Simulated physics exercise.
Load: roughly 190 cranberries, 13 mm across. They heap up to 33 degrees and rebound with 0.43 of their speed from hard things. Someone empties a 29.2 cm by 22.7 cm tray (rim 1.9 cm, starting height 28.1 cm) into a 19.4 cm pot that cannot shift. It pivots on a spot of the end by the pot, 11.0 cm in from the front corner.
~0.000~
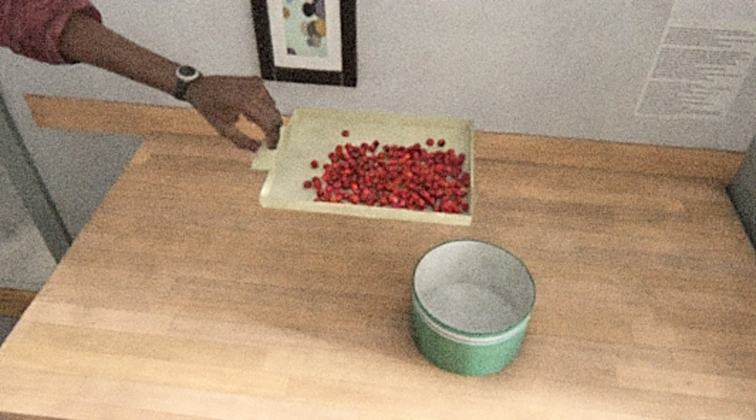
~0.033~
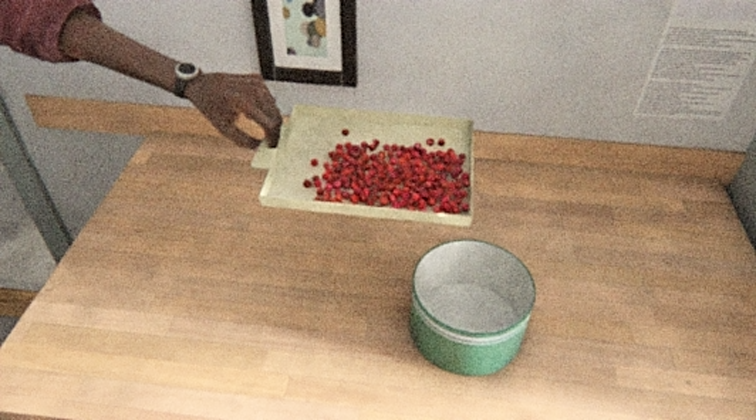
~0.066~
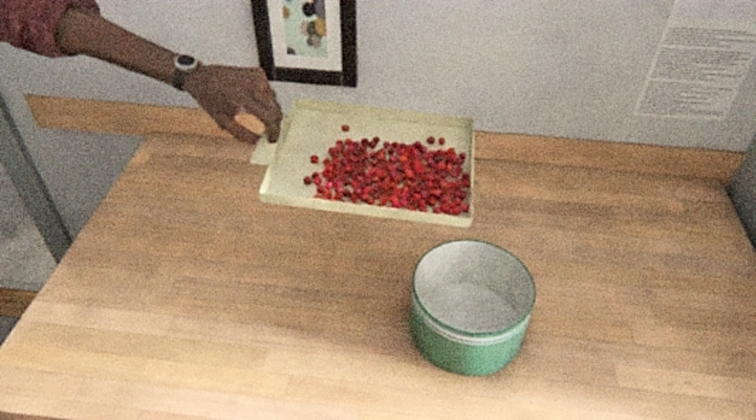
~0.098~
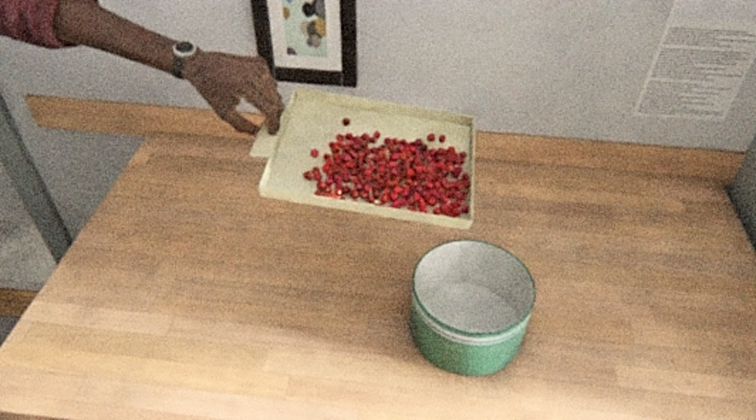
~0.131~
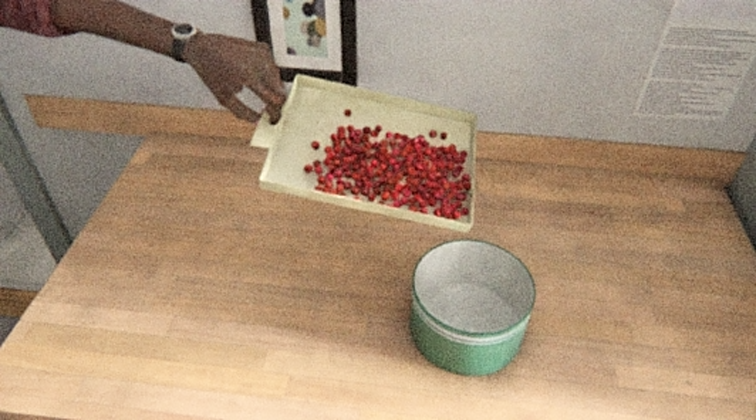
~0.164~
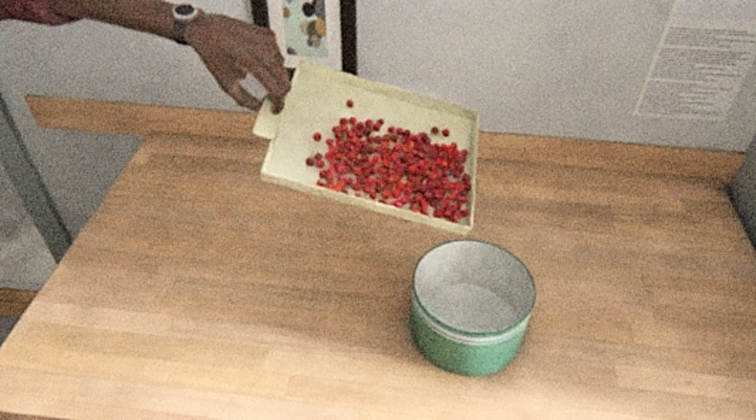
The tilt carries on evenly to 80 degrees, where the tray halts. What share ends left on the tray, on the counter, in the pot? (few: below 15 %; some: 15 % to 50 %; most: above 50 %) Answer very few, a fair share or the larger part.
Left on the tray: A fair share; on the counter: Very few; in the pot: The larger part.
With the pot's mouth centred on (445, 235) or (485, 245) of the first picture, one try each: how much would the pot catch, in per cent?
About 0 and 10 per cent.
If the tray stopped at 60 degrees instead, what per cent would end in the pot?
In that case some 15 per cent.
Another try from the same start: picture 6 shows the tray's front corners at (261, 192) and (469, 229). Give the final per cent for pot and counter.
Pot 10, counter 5.
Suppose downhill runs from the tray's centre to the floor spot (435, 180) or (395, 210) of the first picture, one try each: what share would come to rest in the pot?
About 55 and 40 per cent.
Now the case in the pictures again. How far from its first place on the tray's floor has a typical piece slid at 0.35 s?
Roughly 2 cm.
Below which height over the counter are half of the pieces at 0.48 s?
About 32 cm.
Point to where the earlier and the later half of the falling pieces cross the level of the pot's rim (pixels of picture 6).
First near (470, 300), later near (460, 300).
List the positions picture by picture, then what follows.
Tray tilt 0 degrees, front corners at (261, 196) and (471, 216); middle of the pieces at (395, 176); pot at (474, 283), in the first picture.
Tray tilt 1 degrees, front corners at (261, 195) and (471, 216); middle of the pieces at (395, 176), in the second picture.
Tray tilt 3 degrees, front corners at (261, 192) and (471, 218), lowest corner right front; middle of the pieces at (395, 174), in the third picture.
Tray tilt 7 degrees, front corners at (261, 186) and (471, 220), lowest corner right front; middle of the pieces at (396, 172), in the fourth picture.
Tray tilt 12 degrees, front corners at (261, 179) and (471, 224), lowest corner right front; middle of the pieces at (397, 169), in the fifth picture.
Tray tilt 18 degrees, front corners at (263, 171) and (471, 227), lowest corner right front; middle of the pieces at (399, 166); pot at (474, 283). The tray's pace is about 170 degrees a second, in the sixth picture.
After 0.35 s, tilt 50 degrees; the tray holds 100 %, the pot 0 %.
After 0.48 s, tilt 72 degrees; the tray holds 100 %, the pot 0 %.
After 0.74 s, tilt 80 degrees; the tray holds 80 %, the pot 10 %.
In the end, at 2.5 s, tray 30 %, counter 5 %, pot 65 %.
